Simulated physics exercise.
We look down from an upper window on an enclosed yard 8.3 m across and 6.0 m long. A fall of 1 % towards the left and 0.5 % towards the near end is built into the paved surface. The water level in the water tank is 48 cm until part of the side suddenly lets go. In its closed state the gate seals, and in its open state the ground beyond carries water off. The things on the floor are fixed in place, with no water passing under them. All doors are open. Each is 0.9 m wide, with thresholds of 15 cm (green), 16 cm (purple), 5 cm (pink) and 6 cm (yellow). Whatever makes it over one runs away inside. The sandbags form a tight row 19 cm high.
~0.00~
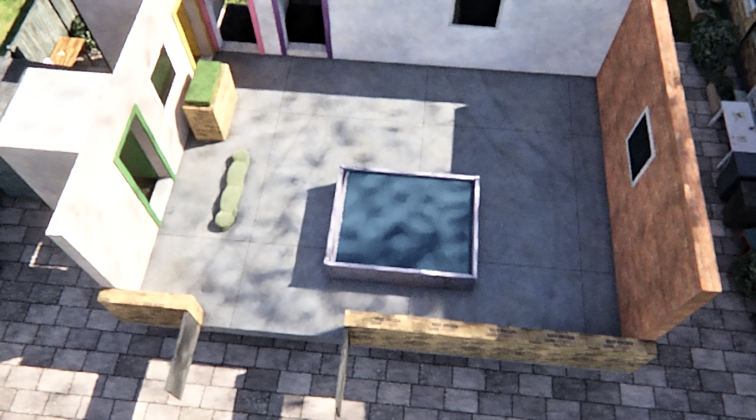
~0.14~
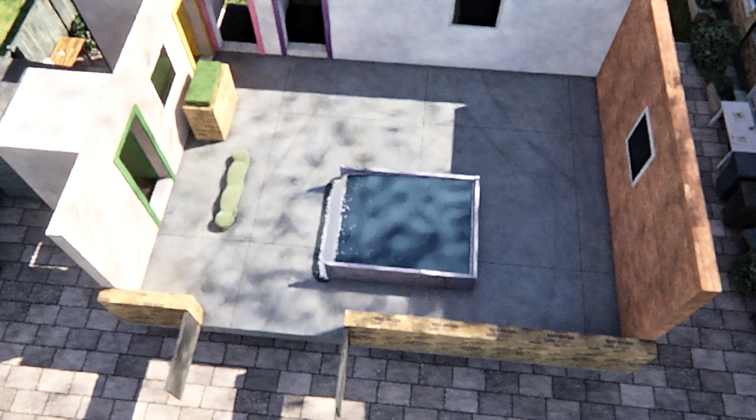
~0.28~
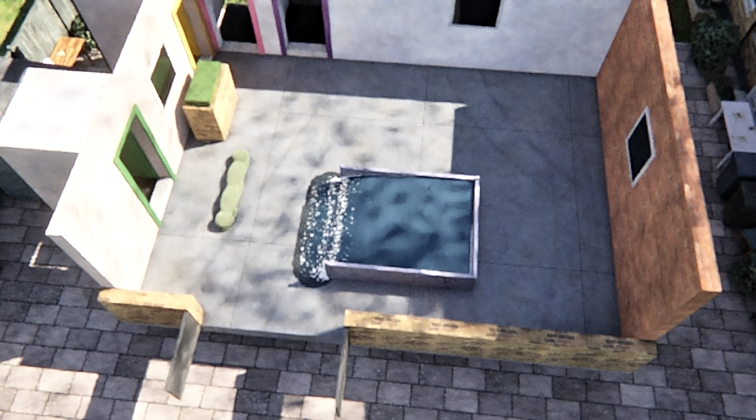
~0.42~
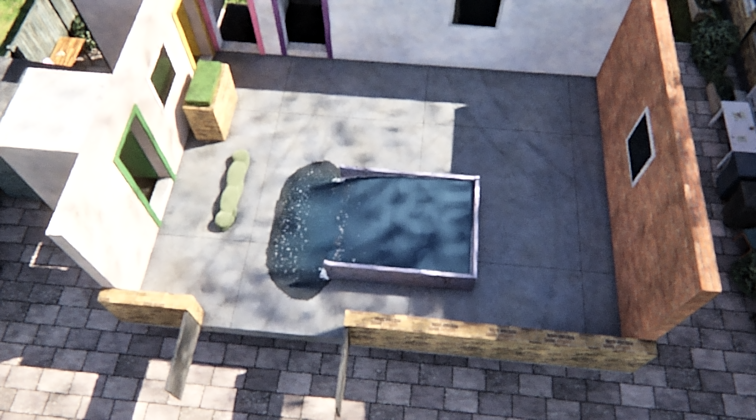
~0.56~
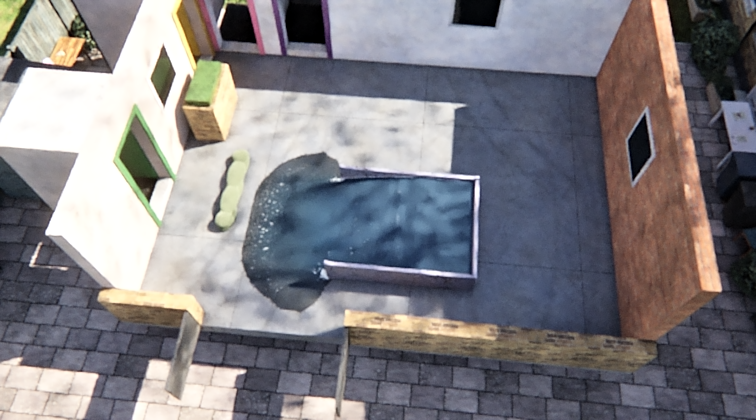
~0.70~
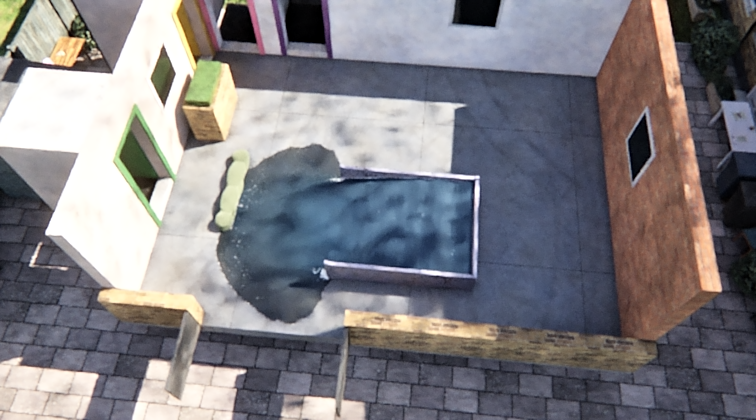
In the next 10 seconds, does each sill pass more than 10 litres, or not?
The green door does not. The purple door does not. The pink door does. The yellow door does.
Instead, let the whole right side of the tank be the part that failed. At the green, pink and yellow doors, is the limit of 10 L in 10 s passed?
Against that limit: Green below, pink not over, yellow above.
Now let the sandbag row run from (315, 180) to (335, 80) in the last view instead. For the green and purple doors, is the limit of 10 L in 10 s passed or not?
Against the limit, the green door goes beyond it and the purple door stays within it.
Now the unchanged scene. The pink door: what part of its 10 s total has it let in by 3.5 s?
I'd put it at about 10 per cent by that point.
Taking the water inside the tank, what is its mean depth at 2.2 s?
20 cm.
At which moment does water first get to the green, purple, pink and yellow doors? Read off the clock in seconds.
Green = 1.6 s, purple = 3.2 s, pink = 2.6 s, yellow = 3.2 s.
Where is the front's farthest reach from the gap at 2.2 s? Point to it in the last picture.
Somewhere about (240, 79).
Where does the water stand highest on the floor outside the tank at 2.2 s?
You'll find it around (135, 305).
After 1.4 s water covers 20 % of the floor and is deepest (31 cm) near (241, 212); green door not reached, purple door not reached, pink door not reached, yellow door not reached.
After 2.2 s water covers 30 % of the floor and is deepest (36 cm) near (135, 305); green door 10 cm at the sill, 0 L in, purple door not reached, pink door not reached, yellow door not reached.
After 3.5 s water covers 35 % of the floor and is deepest (28 cm) near (135, 305); green door 13 cm at the sill, 0 L in, purple door 11 cm at the sill, 0 L in, pink door 12 cm at the sill, 14 L in, yellow door 3 cm at the sill, 0 L in.
After 6.0 s water covers 45 % of the floor and is deepest (18 cm) near (203, 146); green door 9 cm at the sill, 0 L in, purple door 13 cm at the sill, 0 L in, pink door 13 cm at the sill, 81 L in, yellow door 9 cm at the sill, 23 L in.
After 10.0 s water covers 70 % of the floor and is deepest (10 cm) near (141, 285); green door 9 cm at the sill, 0 L in, purple door 6 cm at the sill, 0 L in, pink door 7 cm at the sill, 141 L in, yellow door 8 cm at the sill, 46 L in.
